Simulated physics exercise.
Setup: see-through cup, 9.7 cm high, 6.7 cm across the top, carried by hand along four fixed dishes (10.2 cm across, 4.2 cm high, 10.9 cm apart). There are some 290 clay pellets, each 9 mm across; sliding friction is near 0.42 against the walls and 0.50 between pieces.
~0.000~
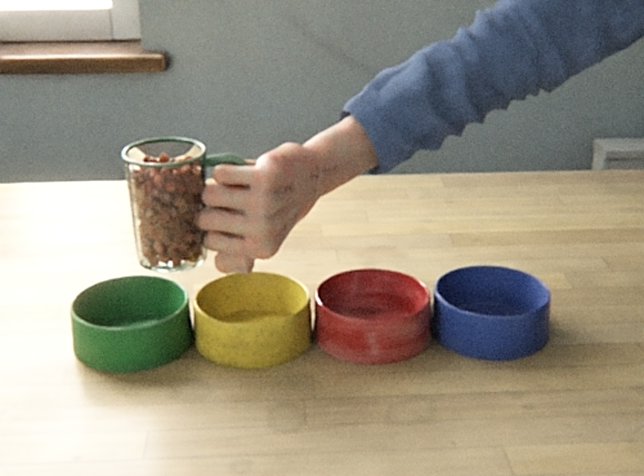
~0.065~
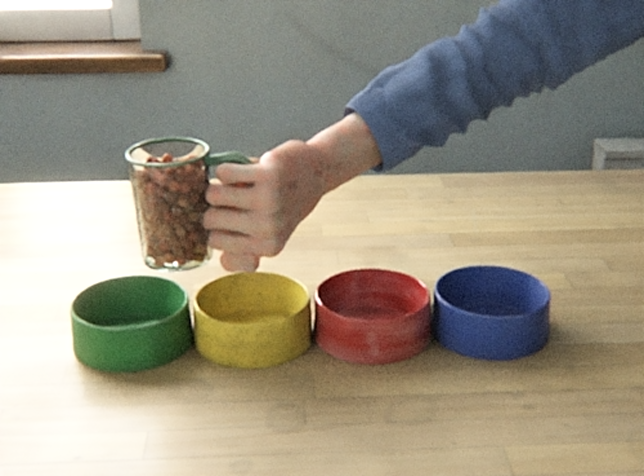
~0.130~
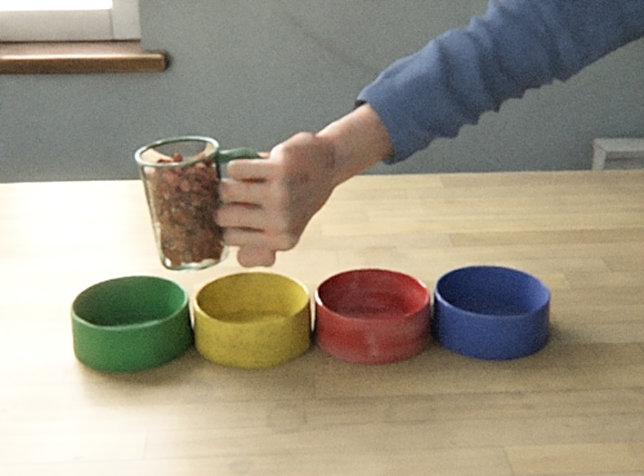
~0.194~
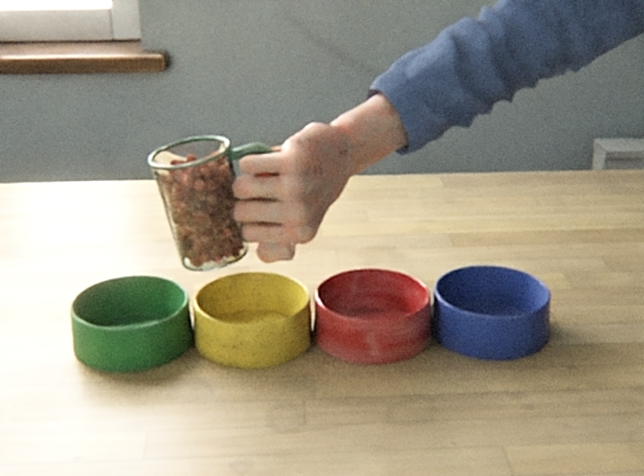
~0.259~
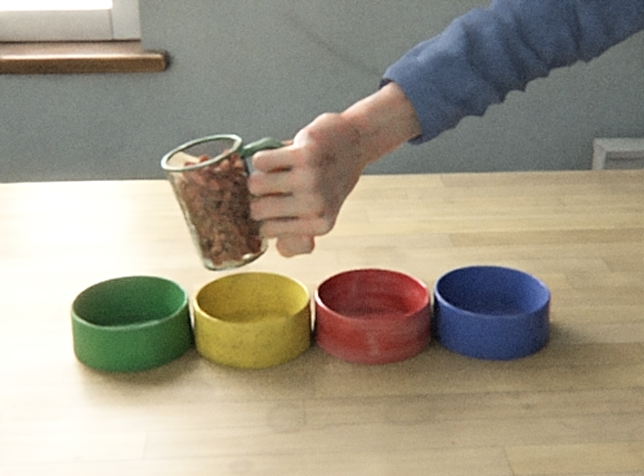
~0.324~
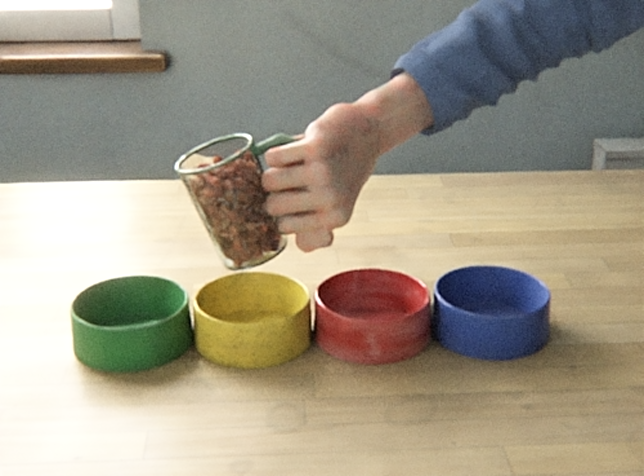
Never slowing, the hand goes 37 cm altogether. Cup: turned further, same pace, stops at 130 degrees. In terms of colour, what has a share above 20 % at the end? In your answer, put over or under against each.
Red - under; blue - over; green - under; yellow - under; counter - under.
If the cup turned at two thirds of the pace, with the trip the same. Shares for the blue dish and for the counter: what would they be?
In the blue dish 100; on the counter 0.
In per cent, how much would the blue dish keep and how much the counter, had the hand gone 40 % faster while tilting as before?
Shares - blue 100, counter 0.
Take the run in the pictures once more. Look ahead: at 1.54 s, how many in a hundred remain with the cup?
Close to 85 in a hundred.
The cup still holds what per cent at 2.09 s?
About 0 percent of the load.
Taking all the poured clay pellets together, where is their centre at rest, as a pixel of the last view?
My guess is close to (499, 311).
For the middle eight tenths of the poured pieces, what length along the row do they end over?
The stretch is around 7 cm long.
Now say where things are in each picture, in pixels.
The first frame shows cup at (169, 206), tilt 0 degrees, lip at (124, 153), moved 0.0 cm; middle of the pieces at (168, 209); green dish at (130, 301); yellow dish at (252, 297); red dish at (373, 294); blue dish at (492, 290).
The second frame shows cup at (173, 206), tilt 1 degrees, lip at (128, 154), moved 0.4 cm; middle of the pieces at (173, 208).
The third frame shows cup at (186, 205), tilt 5 degrees, lip at (138, 156), moved 1.5 cm; middle of the pieces at (186, 208).
The fourth frame shows cup at (203, 205), tilt 10 degrees, lip at (151, 159), moved 2.9 cm; middle of the pieces at (202, 208).
The fifth frame shows cup at (219, 204), tilt 14 degrees, lip at (164, 163), moved 4.3 cm; middle of the pieces at (219, 207).
The sixth frame shows cup at (235, 204), tilt 19 degrees, lip at (178, 167), moved 5.7 cm; middle of the pieces at (236, 207); green dish at (130, 301); yellow dish at (252, 297); red dish at (373, 294); blue dish at (492, 290). Its pace works out near 70 degrees a second; the hand travels 22 cm a second.
Then, at 1.05 s, tilt 71 degrees; cup holds 100 %.
Then, at 1.54 s, tilt 106 degrees; cup holds 85 %, red 5 %, blue 10 %.
After 2.09 s, tilt 130 degrees; cup holds 0 %, red 5 %, blue 90 %.
By 2.6 s all is still; red 5 %, blue 90 %, green 0 %, yellow 0 %, counter 5 %.
